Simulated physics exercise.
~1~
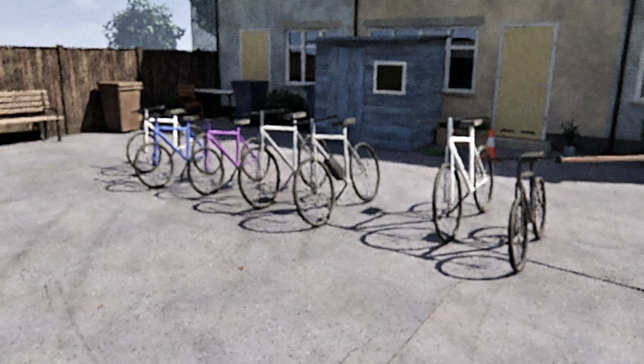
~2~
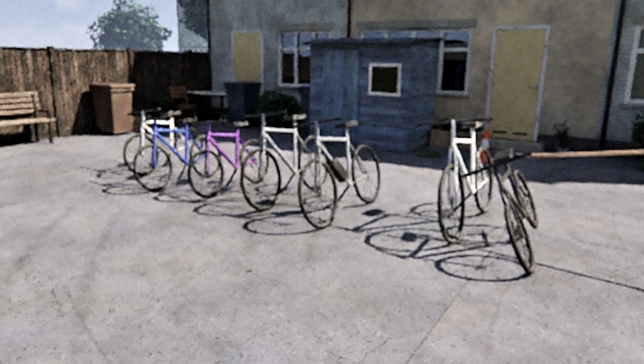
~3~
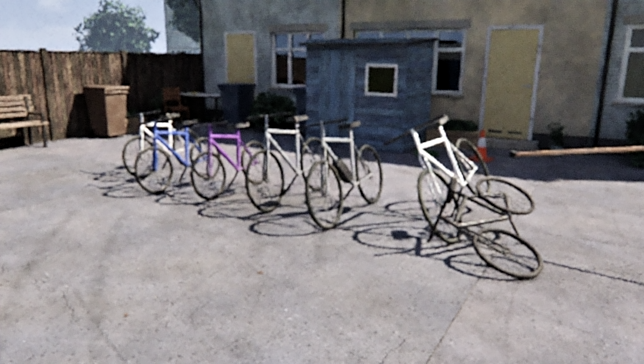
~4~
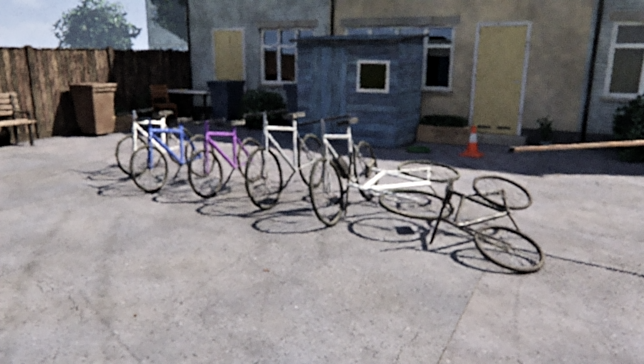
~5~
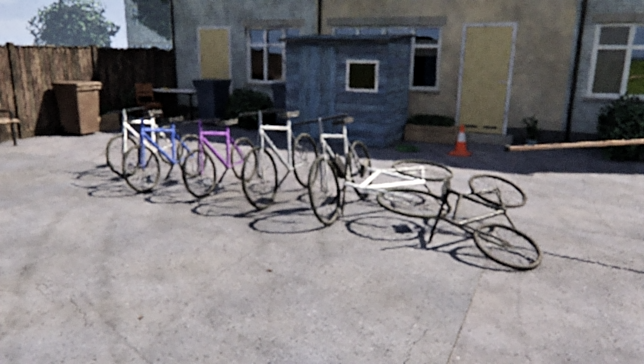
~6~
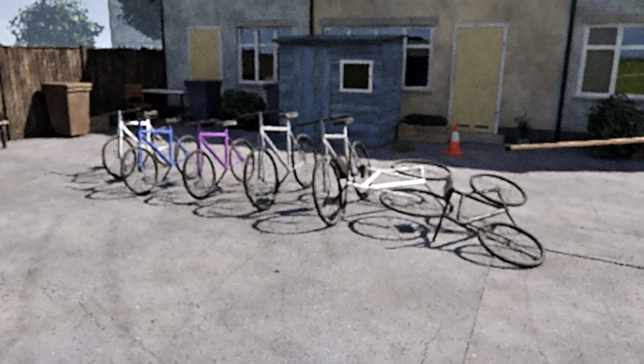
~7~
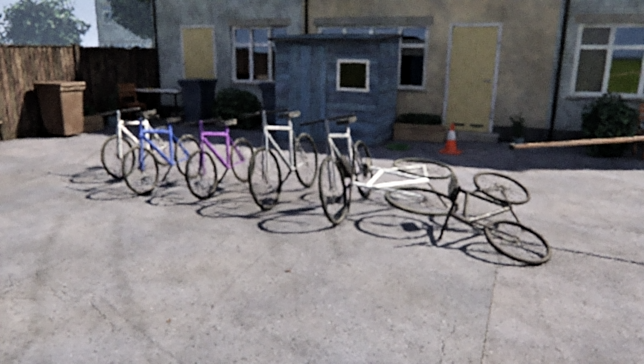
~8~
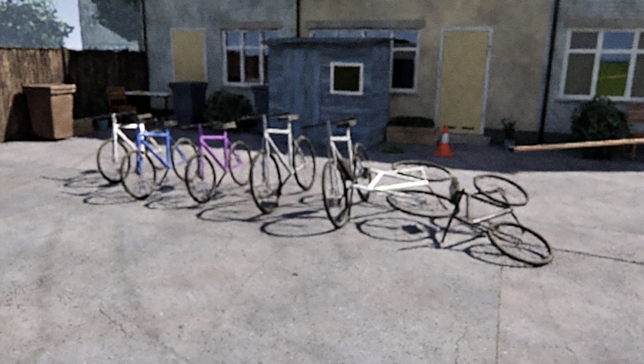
A pole nudged the rightmost bicycle in a row of seven, and it toppled left into its white neighbour, which fell over too, while the other five, including the blue and purple ones, stayed standing in the yard.
